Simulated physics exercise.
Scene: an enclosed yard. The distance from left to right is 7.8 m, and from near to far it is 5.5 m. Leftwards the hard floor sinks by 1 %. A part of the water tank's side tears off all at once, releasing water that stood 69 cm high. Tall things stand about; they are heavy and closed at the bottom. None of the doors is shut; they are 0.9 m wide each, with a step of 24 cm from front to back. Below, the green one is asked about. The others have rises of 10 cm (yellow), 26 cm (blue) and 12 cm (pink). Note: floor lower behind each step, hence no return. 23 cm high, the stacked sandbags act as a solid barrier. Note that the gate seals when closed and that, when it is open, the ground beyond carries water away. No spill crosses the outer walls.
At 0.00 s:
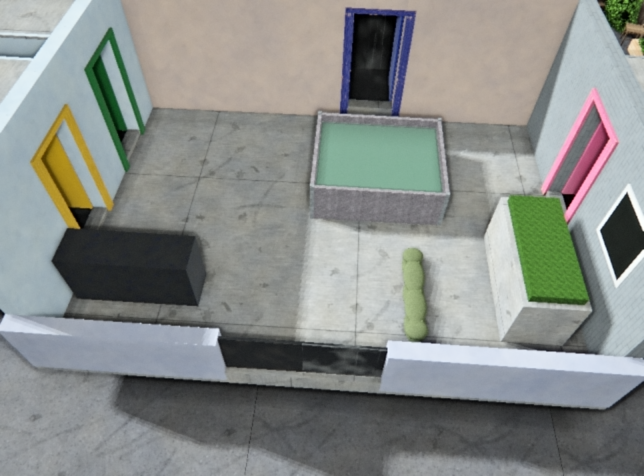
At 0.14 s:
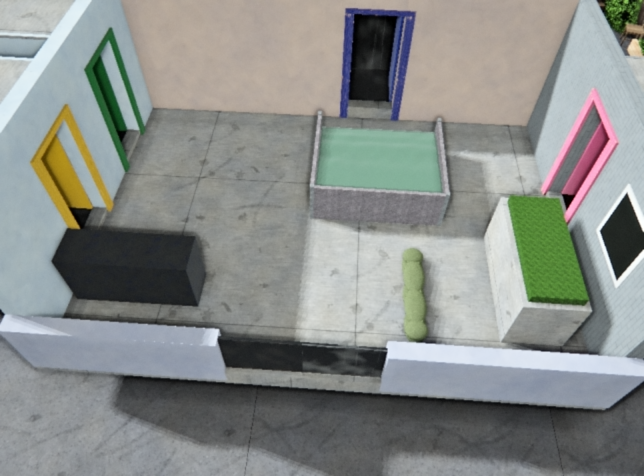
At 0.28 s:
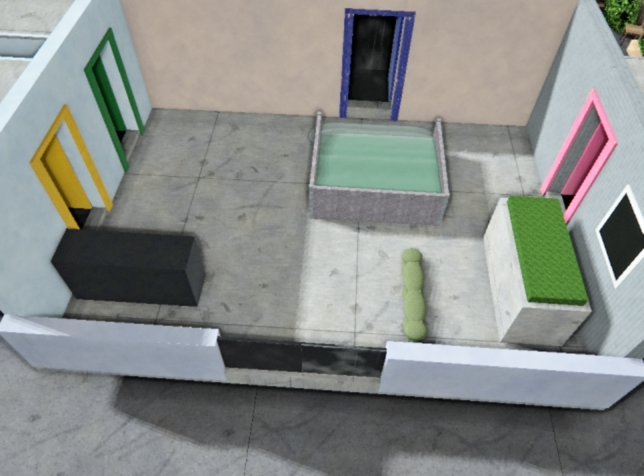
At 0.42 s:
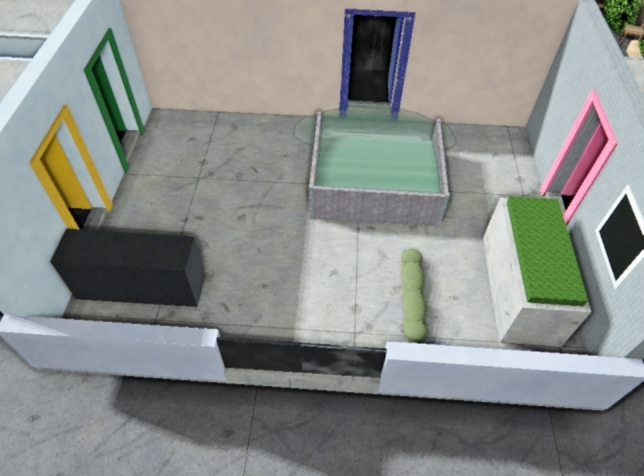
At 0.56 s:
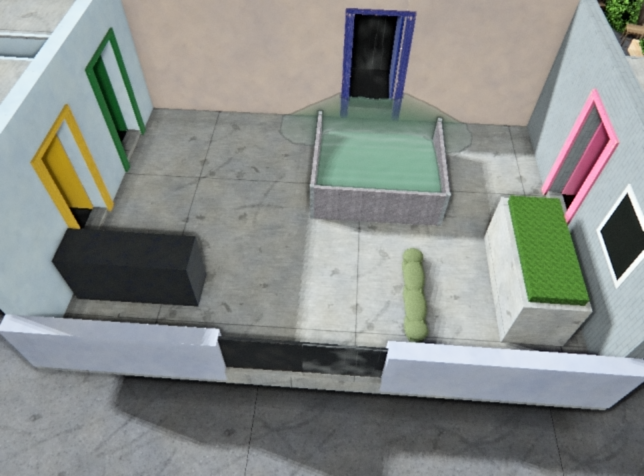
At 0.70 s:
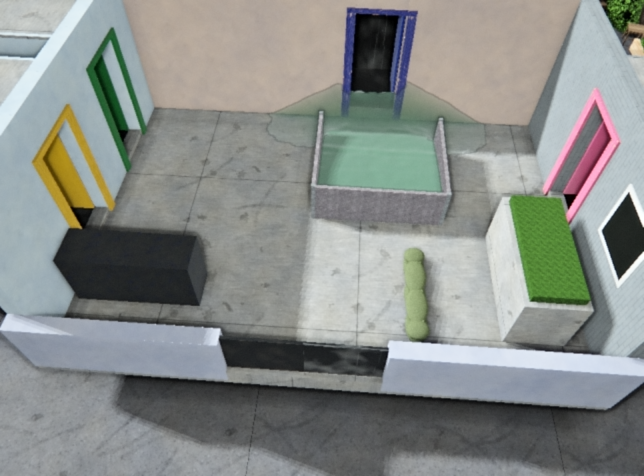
At the start, greenish water lies still in a stone-walled tank inside a walled yard with coloured doorways, a dark block and a grass-topped block. Then the tank's far side opens, and water pours out behind it, fanning across the floor by the blue doorway and widening to both sides.
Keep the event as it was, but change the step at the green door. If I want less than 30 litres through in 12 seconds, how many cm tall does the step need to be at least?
You would need about 15 cm.
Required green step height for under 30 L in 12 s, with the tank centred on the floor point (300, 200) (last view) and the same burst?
At least some 19 centimetres tall.
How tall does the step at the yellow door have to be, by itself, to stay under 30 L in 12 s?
About 8.0 cm at yellow.
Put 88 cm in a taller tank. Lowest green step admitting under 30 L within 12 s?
In that case, roughly 19 cm.
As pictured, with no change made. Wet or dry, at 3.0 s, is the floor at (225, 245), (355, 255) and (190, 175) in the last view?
In order: Untouched, untouched, soaked.
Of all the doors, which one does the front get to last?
Yellow.
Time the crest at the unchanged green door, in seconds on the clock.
Approximately 2.8 s.
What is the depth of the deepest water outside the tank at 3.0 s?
Up to some 27 centimetres, I'd say.
After 1.4 s water covers 20 % of the floor, deepest (48 cm) near (351, 119); it has not reached the green door.
After 3.0 s water covers 45 % of the floor, deepest (27 cm) near (152, 115); 23 cm at the green door, 21 litres in over its 13 cm step.
After 12.0 s water covers 95 % of the floor, deepest (12 cm) near (54, 344); 8 cm at the green door, 50 litres in over its 13 cm step.
At the green door as built, the water arrived by 2.0 s and peaked near 23 cm at 2.8 s.
With a step of 12.5 cm, 55 litres would have come in within the 12 s; with 16.5 cm, 21 litres. So under 30 litres takes about 15 cm.
